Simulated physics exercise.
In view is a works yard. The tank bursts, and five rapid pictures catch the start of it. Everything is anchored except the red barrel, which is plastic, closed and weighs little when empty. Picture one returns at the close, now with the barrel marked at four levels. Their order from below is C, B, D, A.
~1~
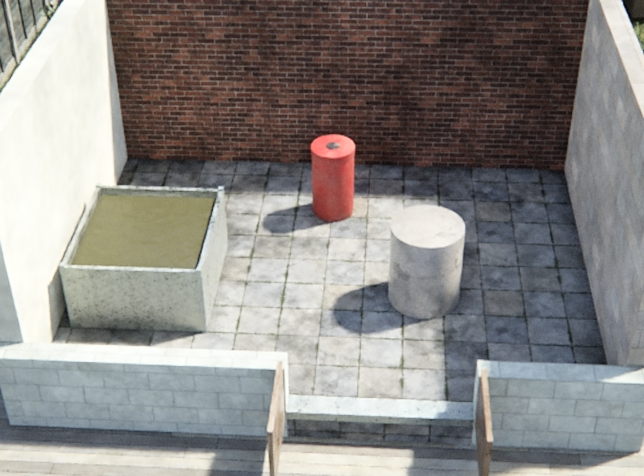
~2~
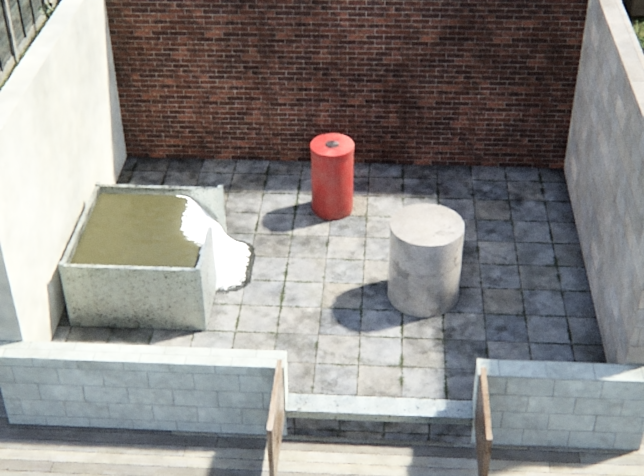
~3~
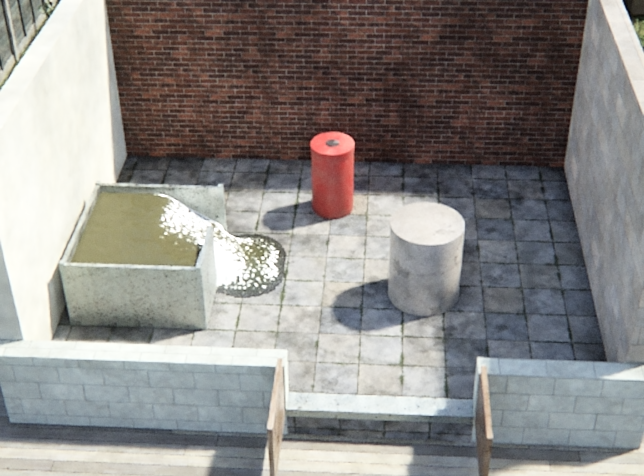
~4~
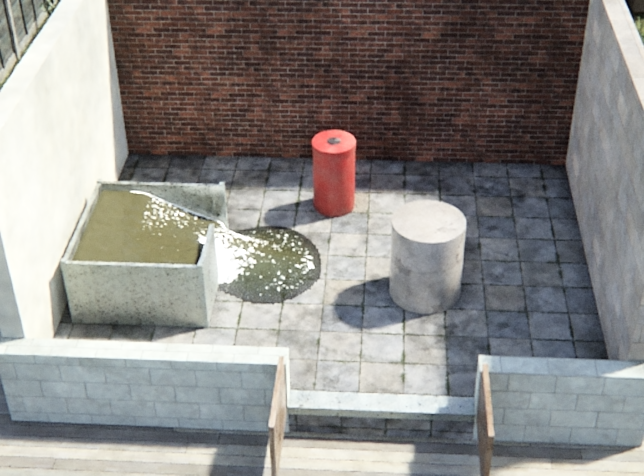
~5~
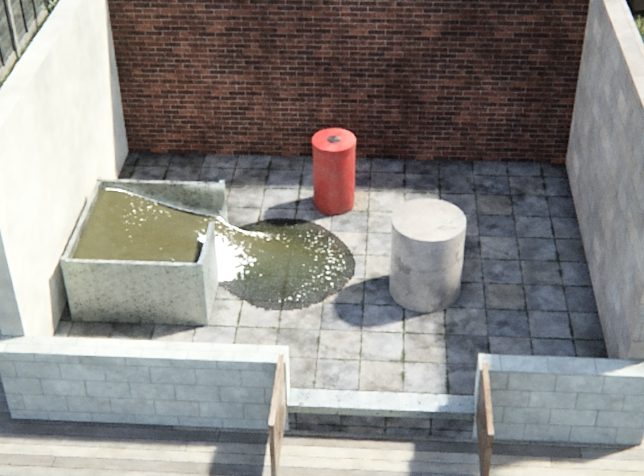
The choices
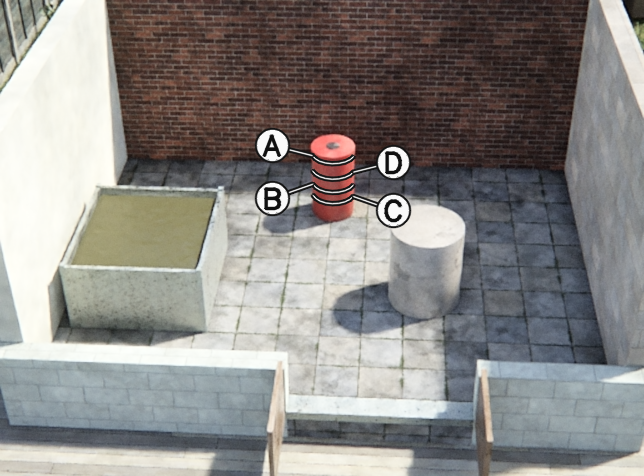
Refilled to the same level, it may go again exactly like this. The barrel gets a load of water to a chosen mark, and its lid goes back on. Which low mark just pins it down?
I would pick mark C.
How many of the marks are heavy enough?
All four.
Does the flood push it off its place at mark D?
No.
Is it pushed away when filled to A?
No, not at all.
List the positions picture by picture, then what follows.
In the first frame, lid of the red barrel at (333, 146); tank full, its middle at (147, 232); open gate at (382, 360).
In the second frame, 1 % of the ground wet, in view closest to the barrel at (244, 246).
In the third frame, 3 % of the ground wet, in view closest to the barrel at (272, 244).
In the fourth frame, 5 % of the ground wet, in view closest to the barrel at (281, 230).
In the fifth frame, lid of the red barrel at (334, 139); 8 % of the ground wet, in view closest to the barrel at (308, 225).
On the marked copy, A at (332, 163); B at (332, 192); C at (332, 203); D at (332, 179); from the bottom up C, B, D, A.
For mark A, it does not move.
For mark B, it does not move.
For mark C, it does not move.
For mark D, it does not move.
